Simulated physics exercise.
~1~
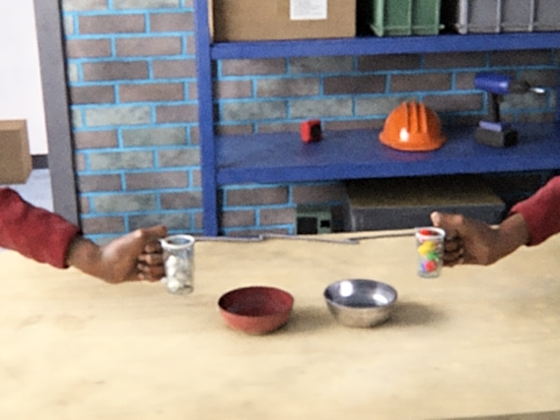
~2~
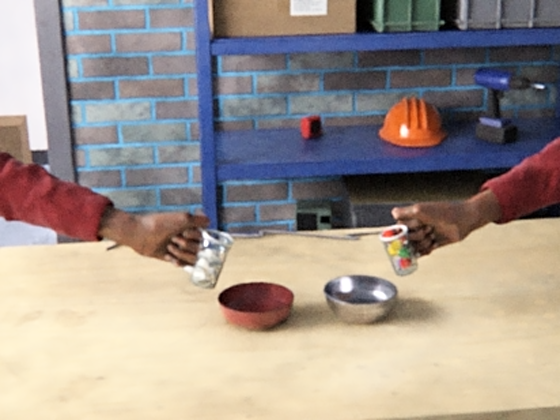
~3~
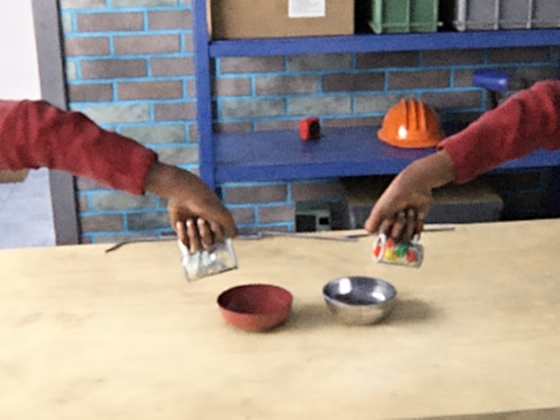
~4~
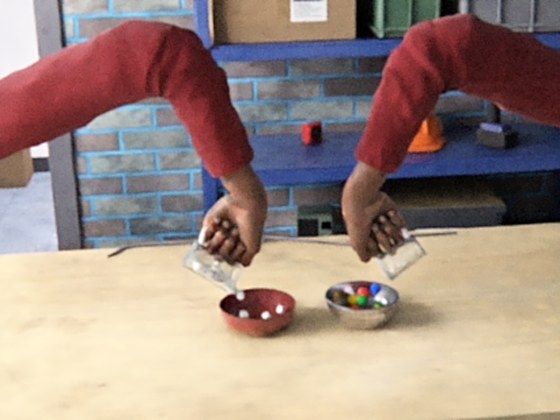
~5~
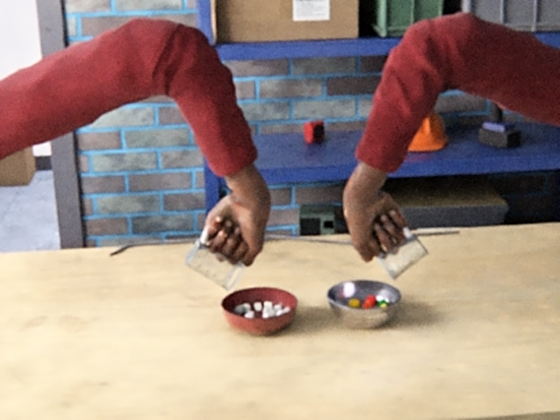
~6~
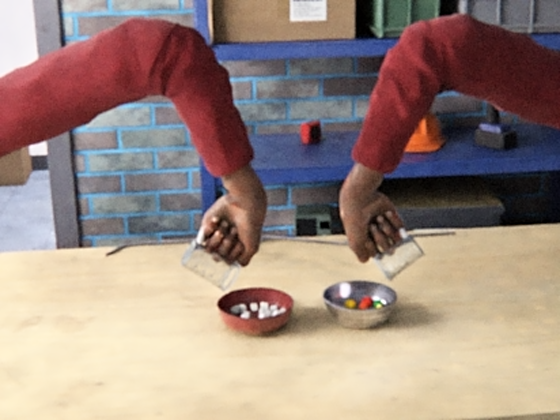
Two red-sleeved arms tipping clear cups over two bowls, white pieces filling the red bowl and colourful ones the metal bowl.
